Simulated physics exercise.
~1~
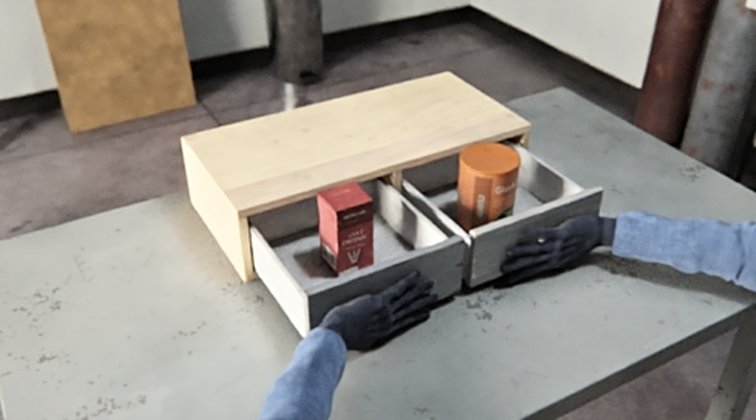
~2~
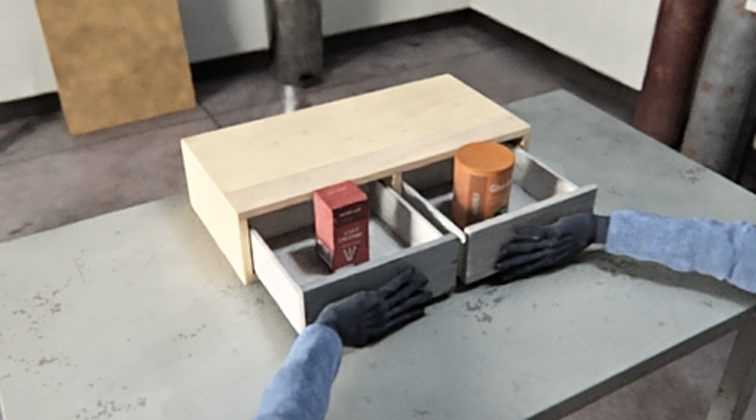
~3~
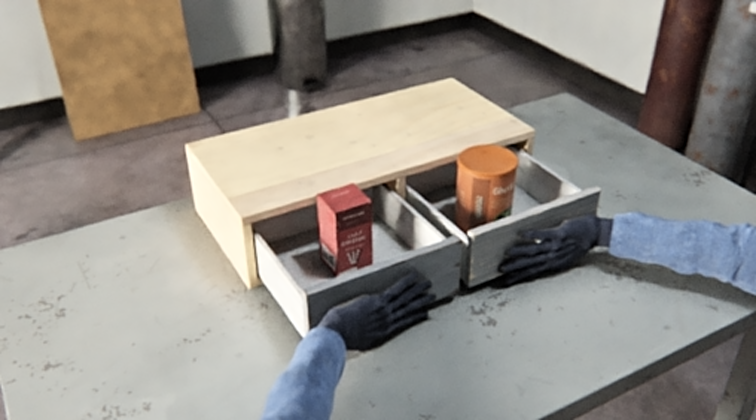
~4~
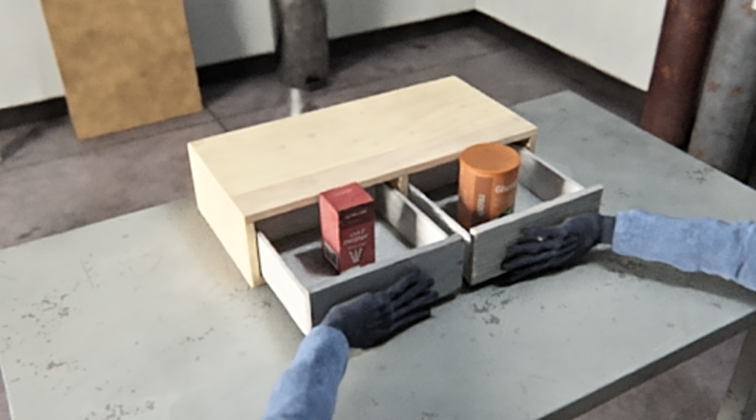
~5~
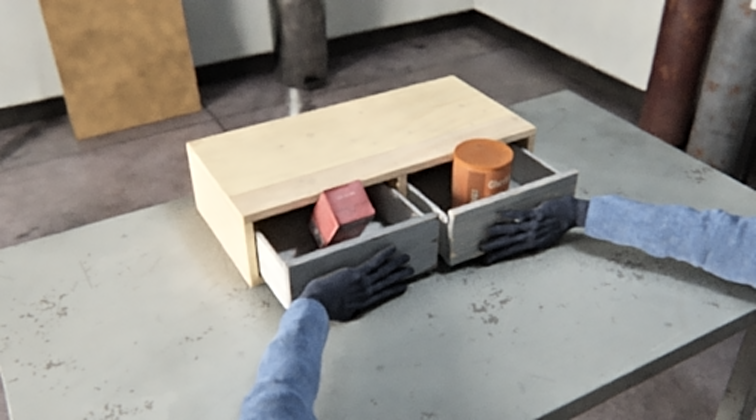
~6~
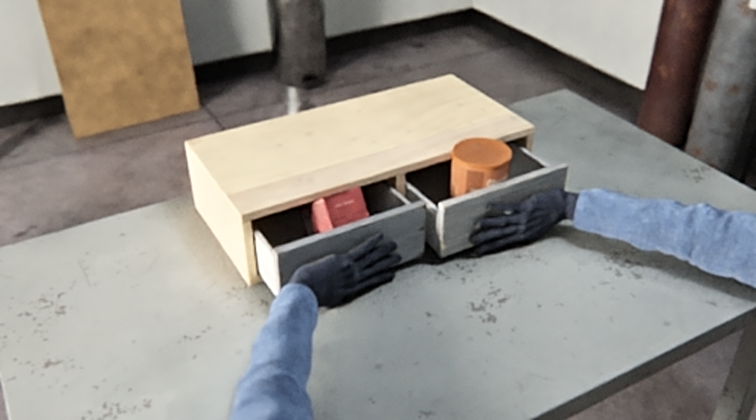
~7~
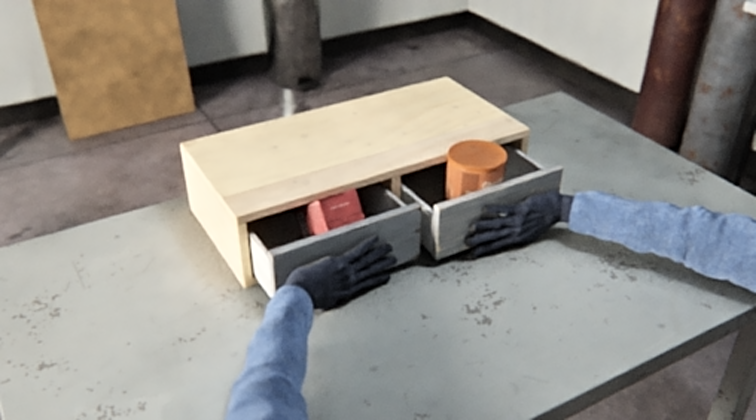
On a grey table, gloved hands pushing two drawers partway into a wooden chest, red carton tipping, both drawers staying open.
